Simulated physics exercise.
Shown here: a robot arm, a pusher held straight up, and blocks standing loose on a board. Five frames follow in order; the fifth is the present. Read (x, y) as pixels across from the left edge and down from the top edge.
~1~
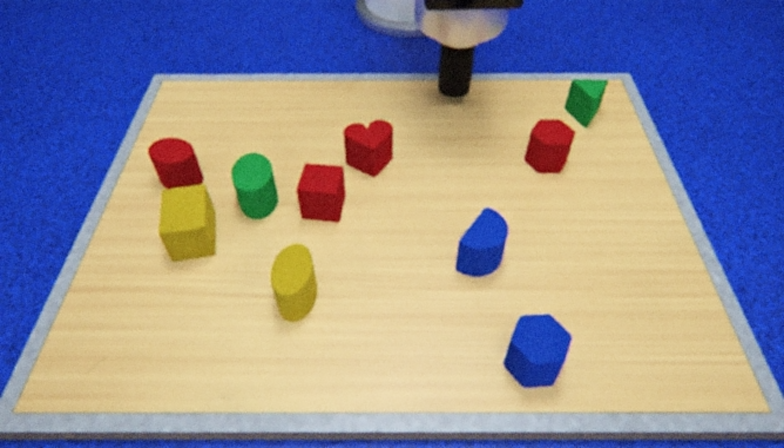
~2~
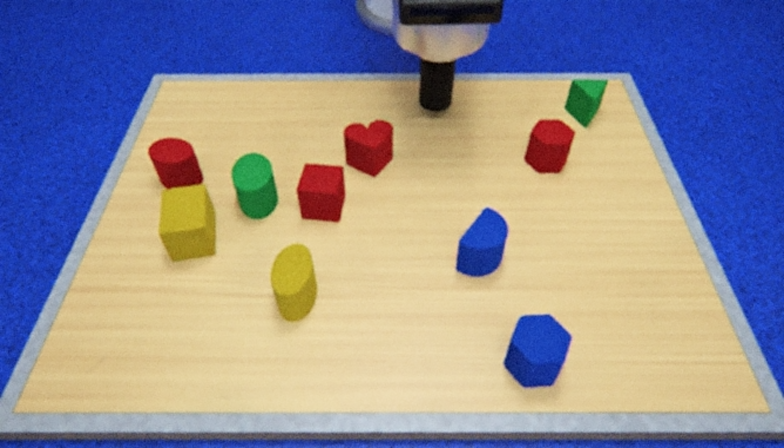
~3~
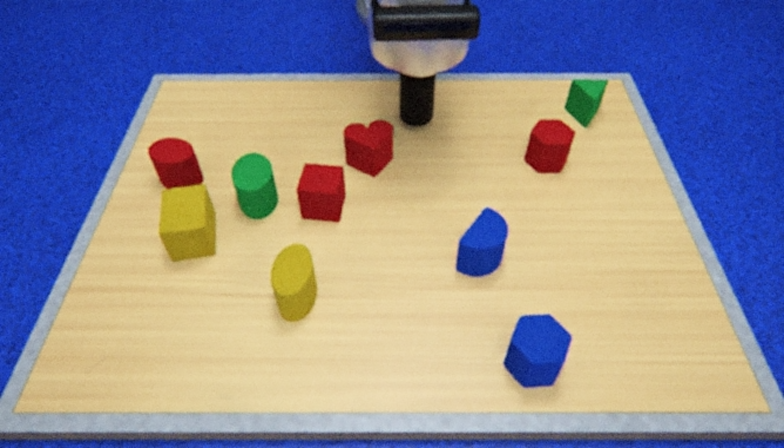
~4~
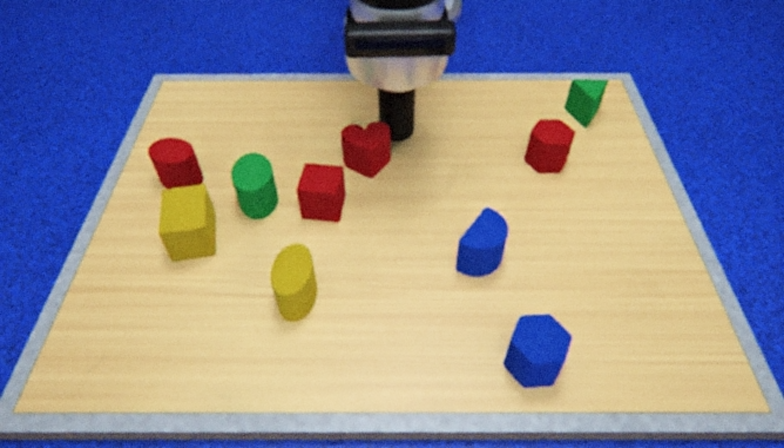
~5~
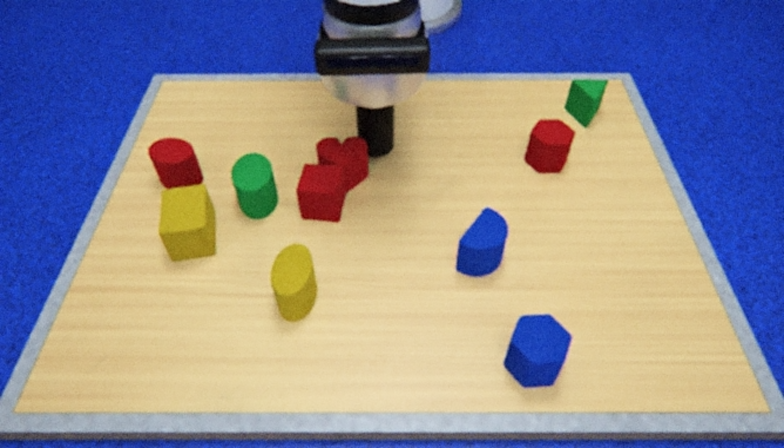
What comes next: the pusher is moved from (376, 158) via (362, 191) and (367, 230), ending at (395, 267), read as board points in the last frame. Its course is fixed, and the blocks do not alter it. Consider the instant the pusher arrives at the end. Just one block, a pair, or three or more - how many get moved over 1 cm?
By the end, two blocks will have moved.
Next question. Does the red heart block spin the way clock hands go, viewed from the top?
Going by the path, yes.
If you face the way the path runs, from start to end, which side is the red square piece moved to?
It shifts to the right.
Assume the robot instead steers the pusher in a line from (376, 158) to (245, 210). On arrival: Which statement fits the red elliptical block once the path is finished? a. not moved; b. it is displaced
a (not moved)
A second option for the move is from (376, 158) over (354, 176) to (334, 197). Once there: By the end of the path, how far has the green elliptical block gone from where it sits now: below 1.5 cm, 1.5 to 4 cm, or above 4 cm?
It shifts under 1.5 cm.
On the path given first. One third of the way, pusher (361, 179); red square piece (285, 203), turned 30° clockwise; red heart block (318, 177), turned 25° clockwise.
Two thirds of the way, pusher (366, 219); red square piece (273, 208), turned 25° clockwise; red heart block (314, 185), turned 60° clockwise.
At the end, pusher (395, 256); red square piece (273, 208), turned 25° clockwise; red heart block (314, 185), turned 60° clockwise; blue D-shaped block unmoved.
